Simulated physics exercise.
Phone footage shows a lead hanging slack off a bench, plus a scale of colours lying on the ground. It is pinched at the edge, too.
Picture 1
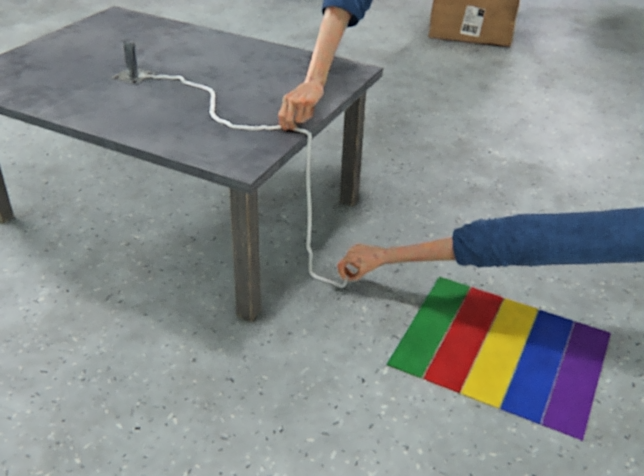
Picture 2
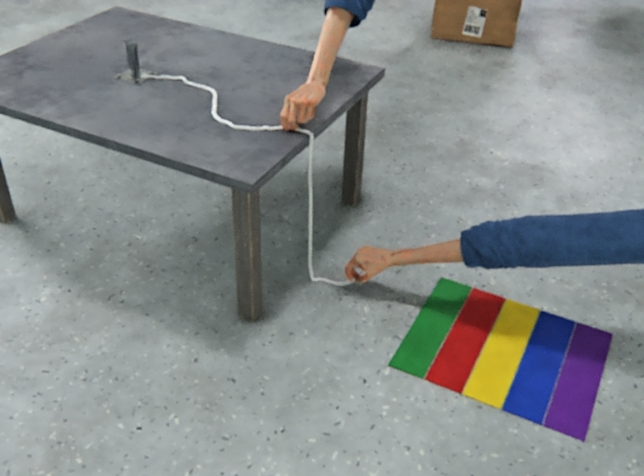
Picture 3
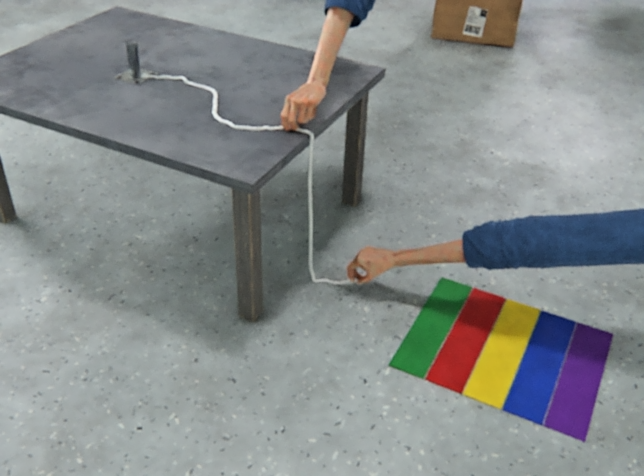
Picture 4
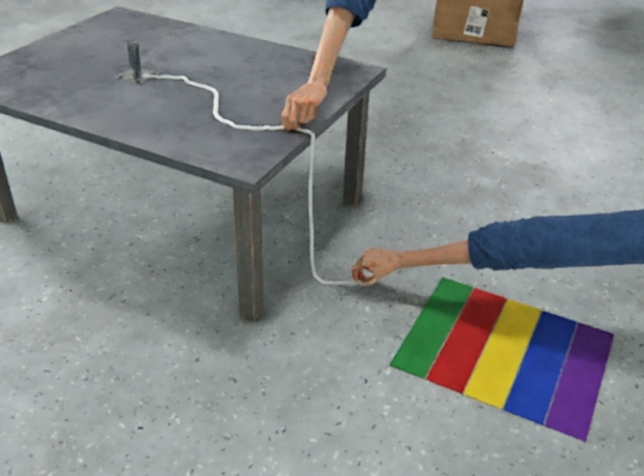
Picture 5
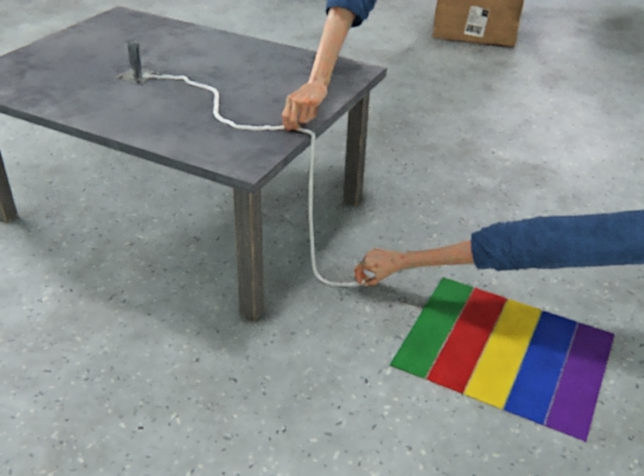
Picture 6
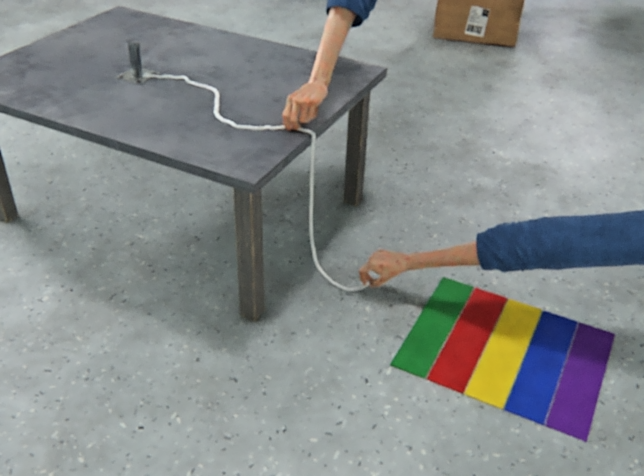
On a speckled grey floor beside a dark table, a white cord runs from a small post, over the edge where one hand pinches it, and down to another hand near a striped colour mat. The lower hand draws the cord's end slightly right, and the hanging part bends into a softer curve.
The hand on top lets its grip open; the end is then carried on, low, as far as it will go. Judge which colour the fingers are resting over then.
The yellow strip.
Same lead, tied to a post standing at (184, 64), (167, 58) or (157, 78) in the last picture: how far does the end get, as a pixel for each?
Try 1 about (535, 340), try 2 about (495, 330), try 3 about (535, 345).
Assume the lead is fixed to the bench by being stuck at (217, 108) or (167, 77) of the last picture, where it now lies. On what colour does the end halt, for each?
Red; yellow.
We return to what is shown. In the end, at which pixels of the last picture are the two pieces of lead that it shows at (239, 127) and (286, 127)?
One ends up around (287, 125), the other around (326, 148).
Soon after, end near (436, 308); over green.
Then, end near (481, 323); over red.
At full stretch, end near (509, 333); over yellow. It gets as far as the yellow strip.
